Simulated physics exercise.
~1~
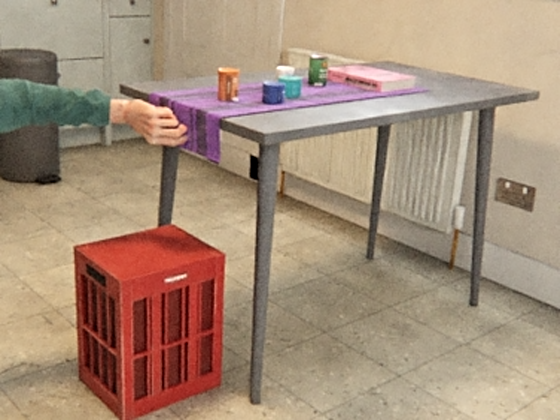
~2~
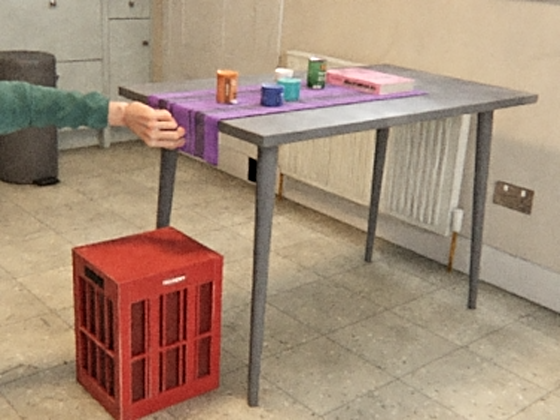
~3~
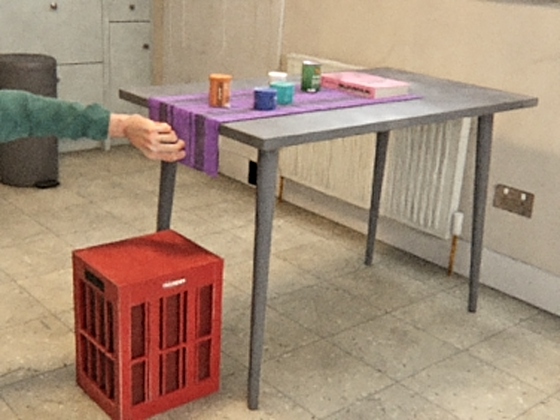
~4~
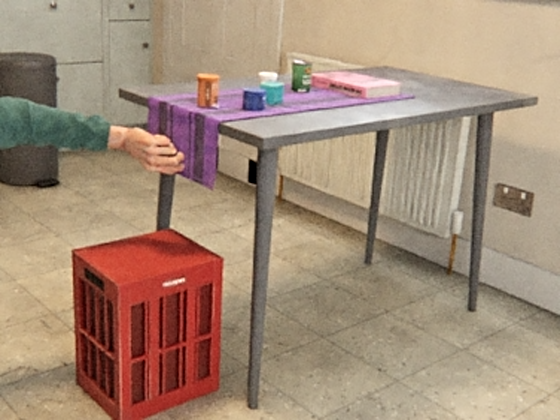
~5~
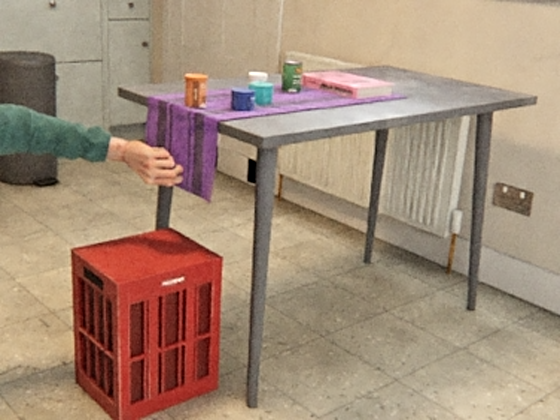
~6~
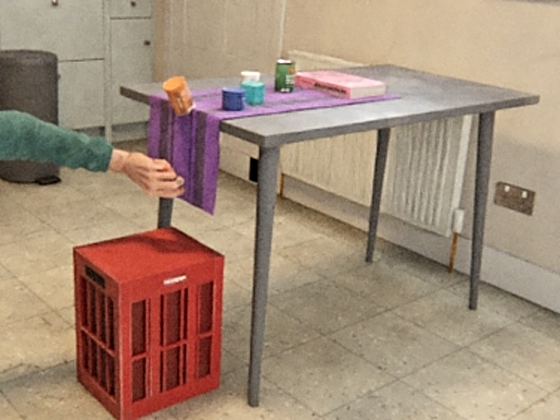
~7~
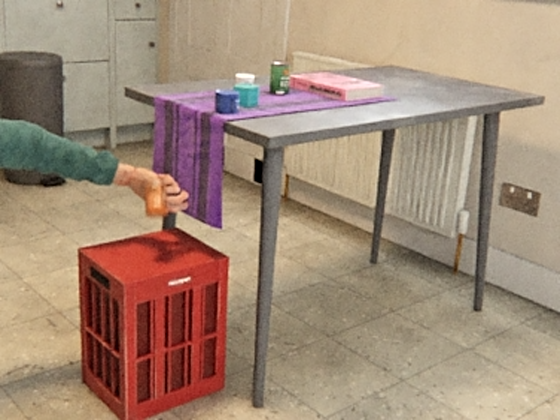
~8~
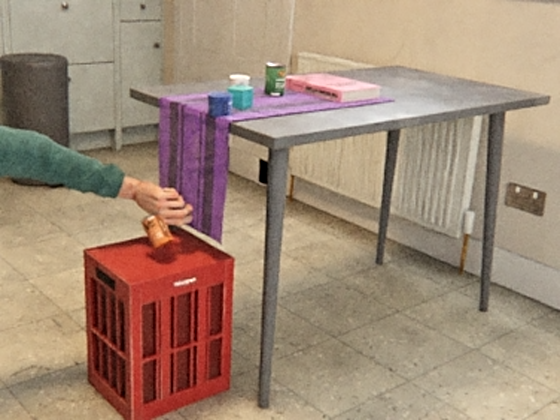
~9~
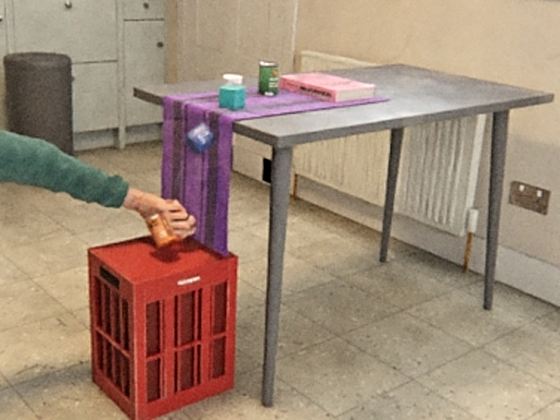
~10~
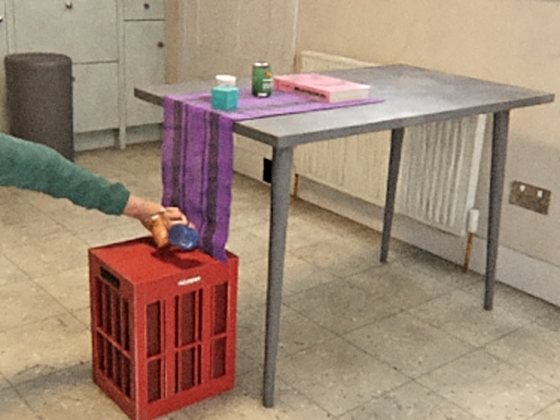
At a grey table, a hand pulls a purple cloth until two small containers drop off.
